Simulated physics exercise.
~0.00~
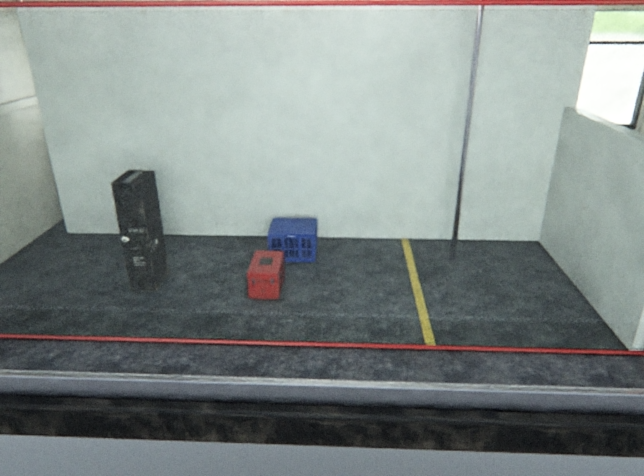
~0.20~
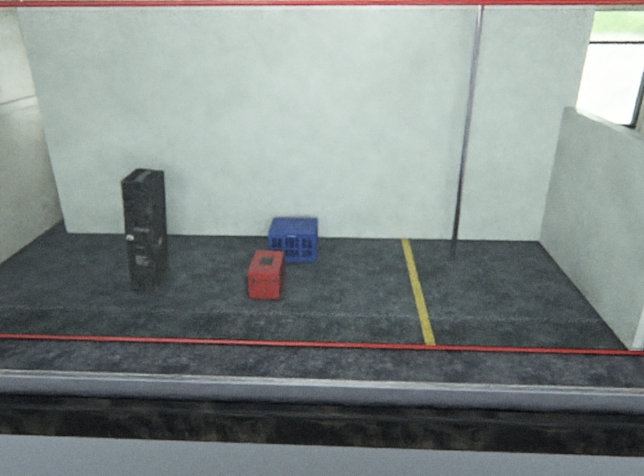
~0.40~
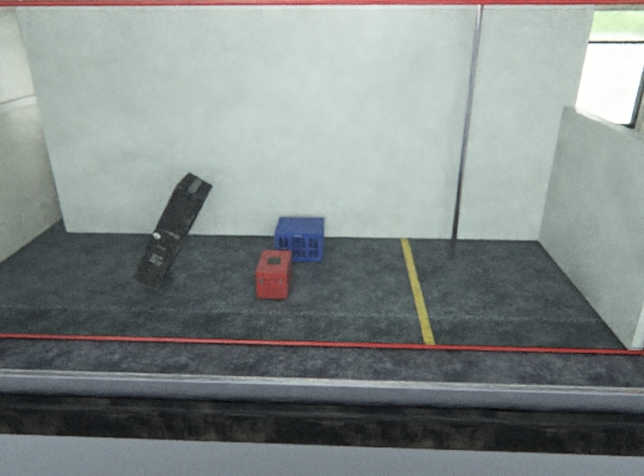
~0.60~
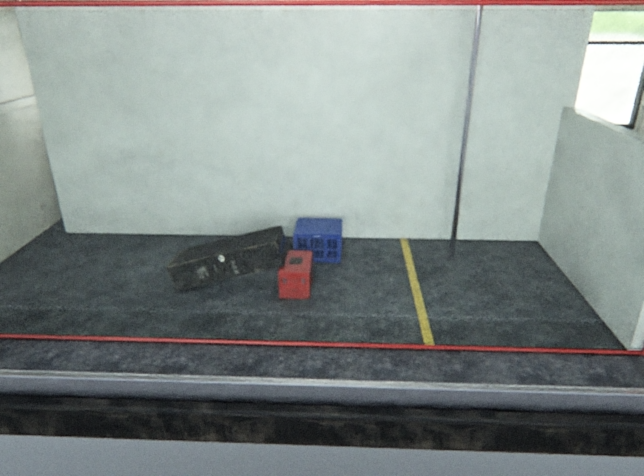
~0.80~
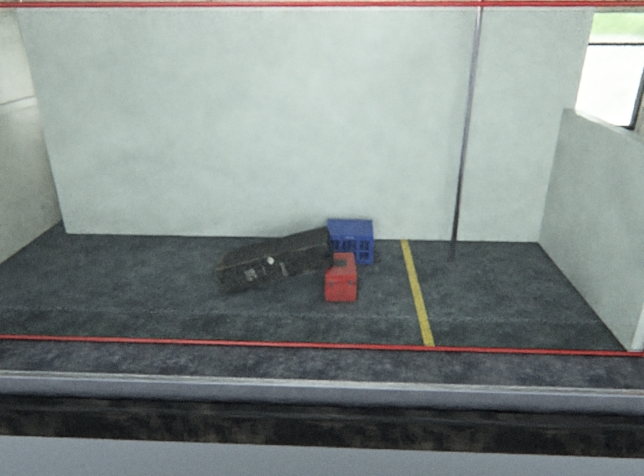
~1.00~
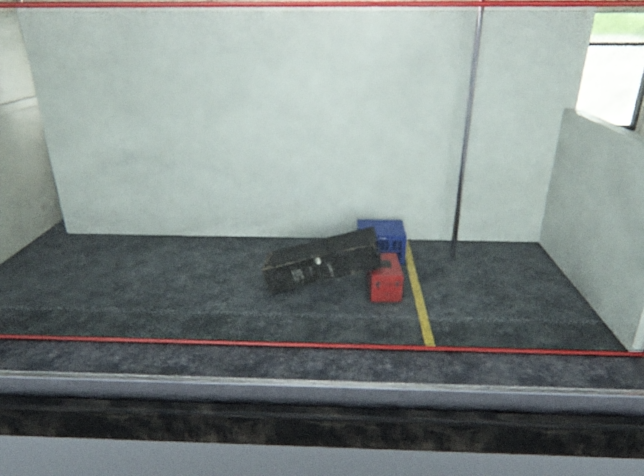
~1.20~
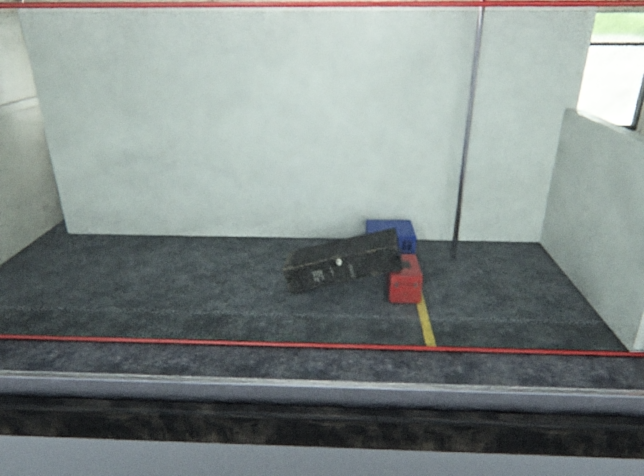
A tall black box stood upright on the dark floor, then tipped over to the right onto its side and slid right along with a red toolbox and a blue crate, the crate ending just short of the yellow line.
